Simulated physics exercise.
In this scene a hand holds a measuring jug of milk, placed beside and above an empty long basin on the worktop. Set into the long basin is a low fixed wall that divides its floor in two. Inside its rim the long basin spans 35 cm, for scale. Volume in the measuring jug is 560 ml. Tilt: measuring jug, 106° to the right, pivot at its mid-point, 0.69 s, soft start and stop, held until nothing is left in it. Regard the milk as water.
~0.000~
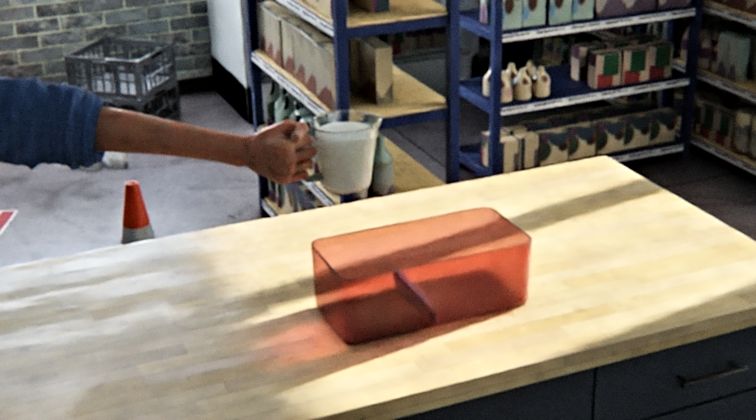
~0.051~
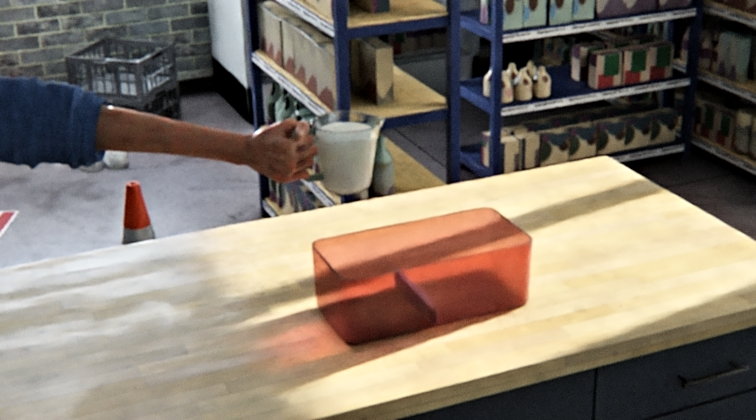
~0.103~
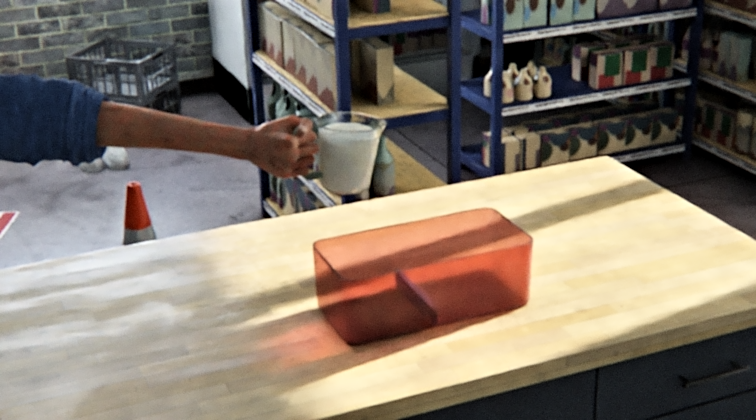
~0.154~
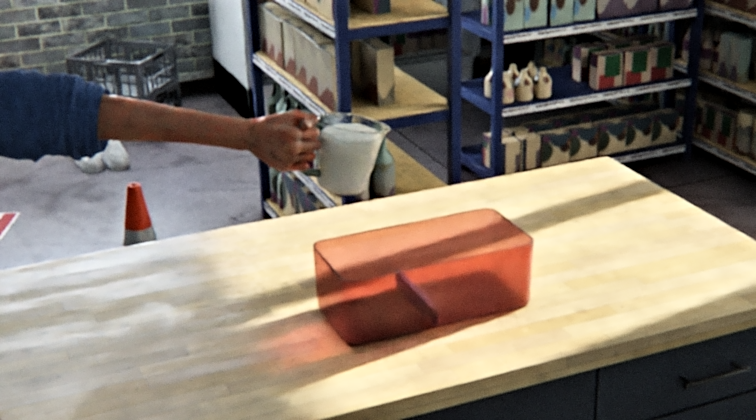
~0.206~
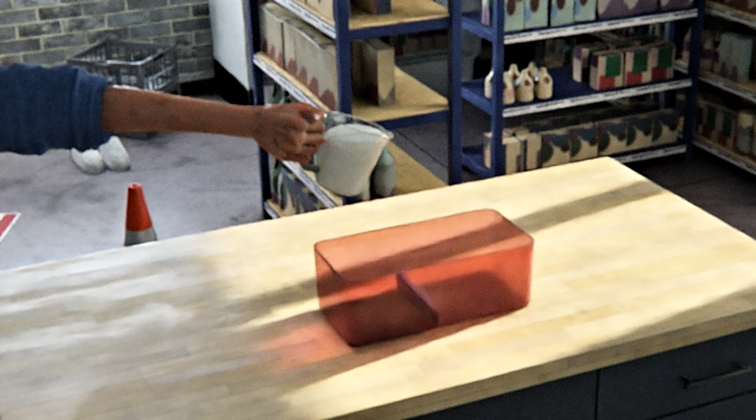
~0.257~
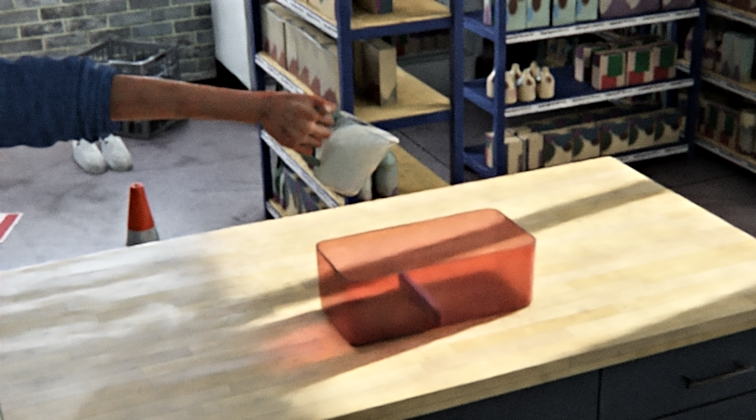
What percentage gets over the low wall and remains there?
84 %.
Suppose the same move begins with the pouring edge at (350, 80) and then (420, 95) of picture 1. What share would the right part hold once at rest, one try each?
About 20 %, then about 85 %.
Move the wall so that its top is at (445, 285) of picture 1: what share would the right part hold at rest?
Roughly 10 %.
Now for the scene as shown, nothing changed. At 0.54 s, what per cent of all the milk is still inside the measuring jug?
About 48 percent.
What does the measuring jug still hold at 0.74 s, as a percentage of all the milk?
Share remaining: Approx. 7 %.
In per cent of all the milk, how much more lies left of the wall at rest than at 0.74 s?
Close to 5% of the whole.
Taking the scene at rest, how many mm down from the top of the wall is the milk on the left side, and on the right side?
Left about 32 mm, while the right is about 20 mm.
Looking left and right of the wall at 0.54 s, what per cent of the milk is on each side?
Left: Around 0. Right: Around 16.
By 0.54 s the tilt is 94° and 48 per cent is still to pour, 0 is left of the wall and 17 right of it.
By 0.74 s the tilt is 106° and 7 per cent is still to pour, 9 is left of the wall and 66 right of it.
By 0.96 s the tilt is 106° and 0 per cent is still to pour, 14 is left of the wall and 84 right of it.
By 1.19 s the tilt is 106° and 0 per cent is still to pour, 15 is left of the wall and 84 right of it.
At rest 15 per cent lies left of the wall, 84 right of it and 1 outside.
